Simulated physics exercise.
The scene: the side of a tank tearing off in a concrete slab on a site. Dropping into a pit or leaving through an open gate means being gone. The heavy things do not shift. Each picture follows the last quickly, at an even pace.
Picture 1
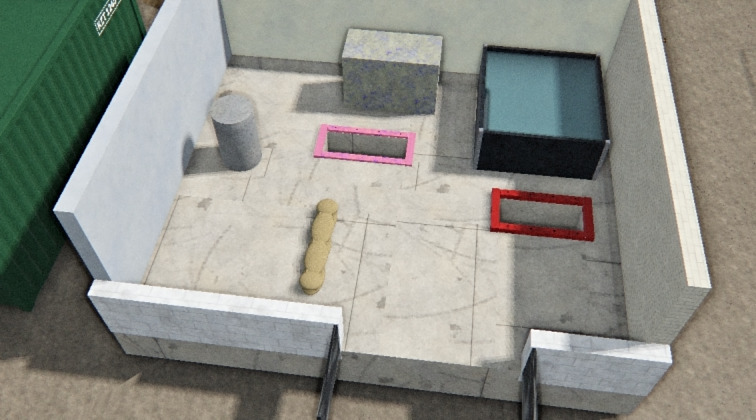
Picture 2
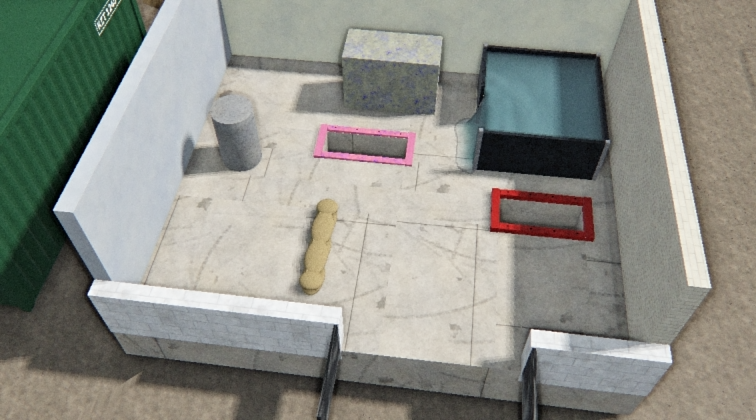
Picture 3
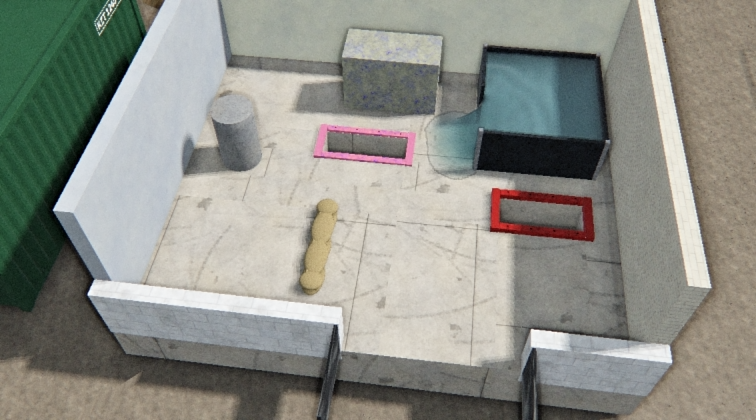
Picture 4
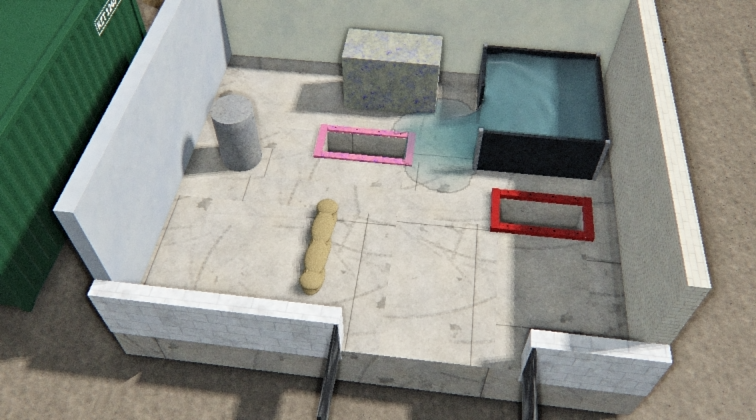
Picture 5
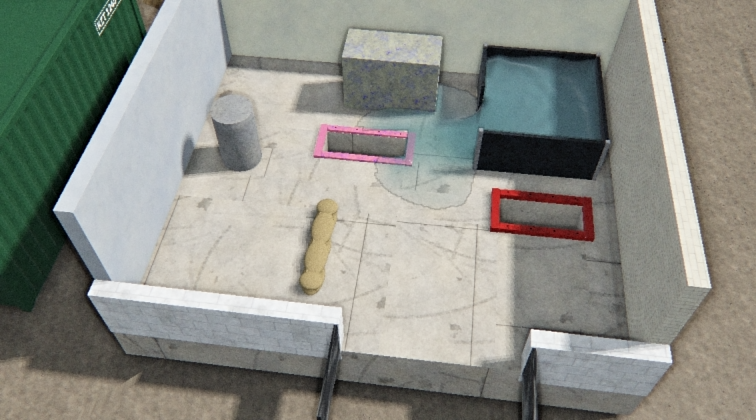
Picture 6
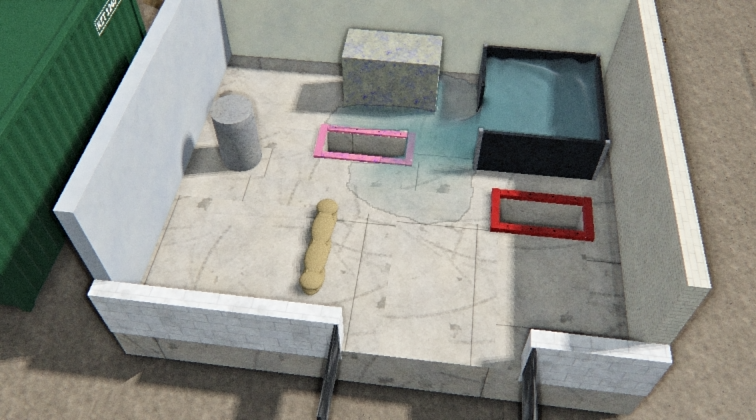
Water bursts from the left side of a dark, open-topped tank at the upper right of a pale concrete slab, seen from a fixed, raised viewpoint. Around it are low walls, a mottled block, a grey cylinder, a lumpy tan bar, pink-framed and red-framed openings, and a green container outside at left. The thin bluish sheet spreads leftward and forward, reaching the pink frame and the block's base.
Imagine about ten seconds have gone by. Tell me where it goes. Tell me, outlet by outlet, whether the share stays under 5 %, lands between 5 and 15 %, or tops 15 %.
Outlet by outlet: The gate lands between 5 and 15 %, the pink pit tops 15 %, the red pit stays under 5 %.
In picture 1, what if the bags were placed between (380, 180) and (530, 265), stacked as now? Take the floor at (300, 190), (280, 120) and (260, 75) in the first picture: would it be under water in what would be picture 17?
Taken one by one - inundated; inundated; inundated.
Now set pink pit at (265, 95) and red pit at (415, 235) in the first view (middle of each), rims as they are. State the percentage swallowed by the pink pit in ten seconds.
Note: Pink pit, 15 percent.
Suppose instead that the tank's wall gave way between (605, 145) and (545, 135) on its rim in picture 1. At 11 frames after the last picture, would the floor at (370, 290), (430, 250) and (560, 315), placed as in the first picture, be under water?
Spot by spot: Unaffected, then unaffected, then soaked through.
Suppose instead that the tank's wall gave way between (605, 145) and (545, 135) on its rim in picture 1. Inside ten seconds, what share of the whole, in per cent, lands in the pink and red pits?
The pink pit gets 0 per cent and the red pit 40 per cent.
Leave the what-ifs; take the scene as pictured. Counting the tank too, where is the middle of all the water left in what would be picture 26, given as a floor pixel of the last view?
Centre of the water: Near (407, 148).
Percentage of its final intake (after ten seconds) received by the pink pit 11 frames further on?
Around 45 percent.
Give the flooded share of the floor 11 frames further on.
My estimate is roughly 50 percent.
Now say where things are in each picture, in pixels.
The first frame shows the water tank at (542, 95) is whole and still.
In the second frame, the front is at (464, 168), out from the gap at (480, 134).
In the third frame, the front is at (436, 121), out from the gap at (480, 135).
In the fourth frame, the front is at (400, 123), out from the gap at (479, 136).
In the fifth frame, the front is at (361, 127), out from the gap at (479, 135).
In the sixth frame, the front is at (330, 125), out from the gap at (480, 135).
A moment on, water covers 30 % of the floor; the gate 0 %, the pink pit 8 %, the red pit 0 %.
Next, water covers 50 % of the floor; the gate 0 %, the pink pit 14 %, the red pit 0 %.
Then, water covers 60 % of the floor; the gate 2 %, the pink pit 20 %, the red pit 0 %.
Later, water covers 70 % of the floor; the gate 5 %, the pink pit 26 %, the red pit 0 %.
In the end, water covers 85 % of the floor; the gate 8 %, the pink pit 30 %, the red pit 0 %.
